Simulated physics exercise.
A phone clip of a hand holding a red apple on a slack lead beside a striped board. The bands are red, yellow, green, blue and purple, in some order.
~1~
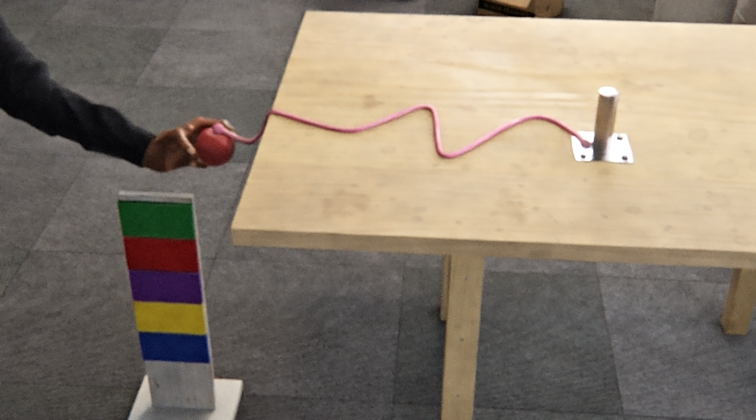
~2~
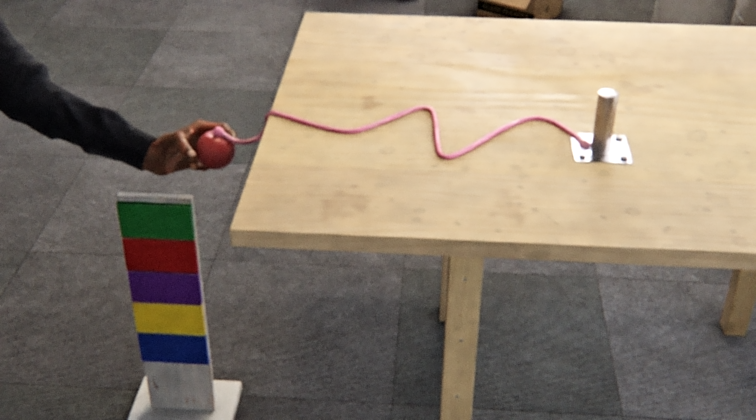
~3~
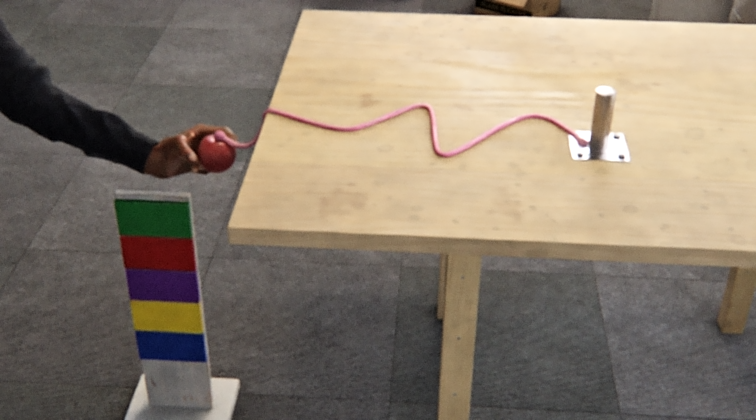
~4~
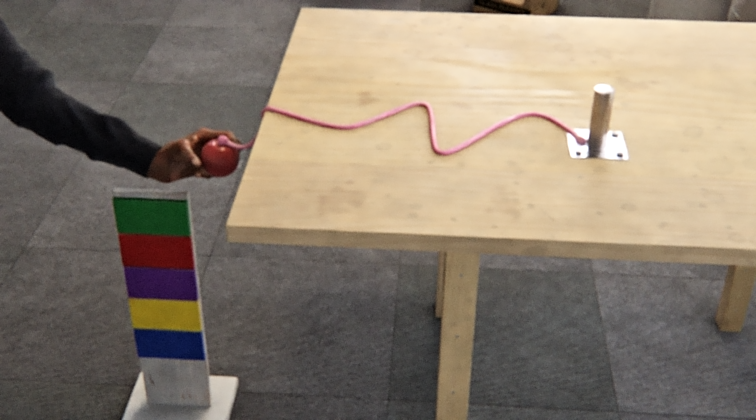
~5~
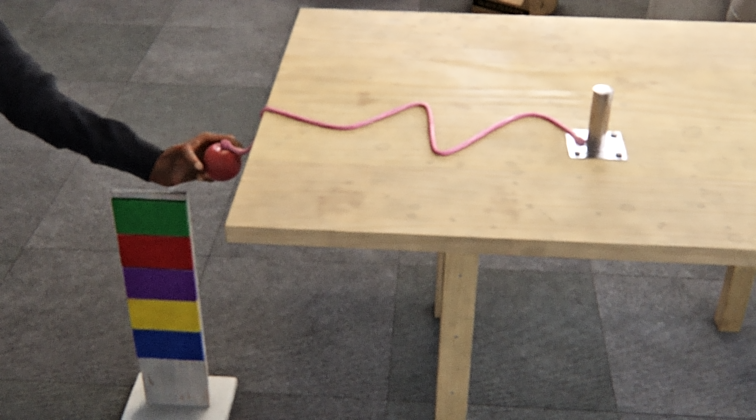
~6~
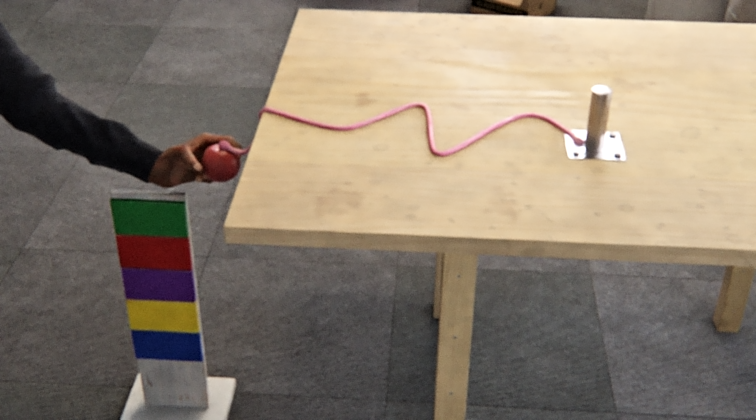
Beside a pale wooden table in a carpeted room, a hand holds a round red object above a board striped green, red, purple, yellow and blue, with a slack pinkish lead winding across the tabletop to a metal post. The hand lowers the object slightly, then shifts it a little right.
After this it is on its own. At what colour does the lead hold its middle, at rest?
The lead holds its middle at yellow.
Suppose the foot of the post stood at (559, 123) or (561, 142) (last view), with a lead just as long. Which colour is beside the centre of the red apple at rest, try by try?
In that order: Blue; blue.
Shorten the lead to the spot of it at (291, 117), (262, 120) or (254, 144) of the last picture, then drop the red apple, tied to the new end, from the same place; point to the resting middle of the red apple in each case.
Try by try, around (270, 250), (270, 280) and (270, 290).
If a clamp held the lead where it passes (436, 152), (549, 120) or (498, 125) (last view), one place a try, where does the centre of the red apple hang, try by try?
About (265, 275), (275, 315) and (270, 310).
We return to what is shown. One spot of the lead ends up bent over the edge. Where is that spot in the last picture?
That spot is around (409, 106).
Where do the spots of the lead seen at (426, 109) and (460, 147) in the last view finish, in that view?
The first at (281, 118), the second at (398, 128).
Soon after, apple near (288, 334); level with yellow.
Then, apple near (263, 335); level with yellow.
At rest, apple near (276, 339); level with yellow. At yellow.
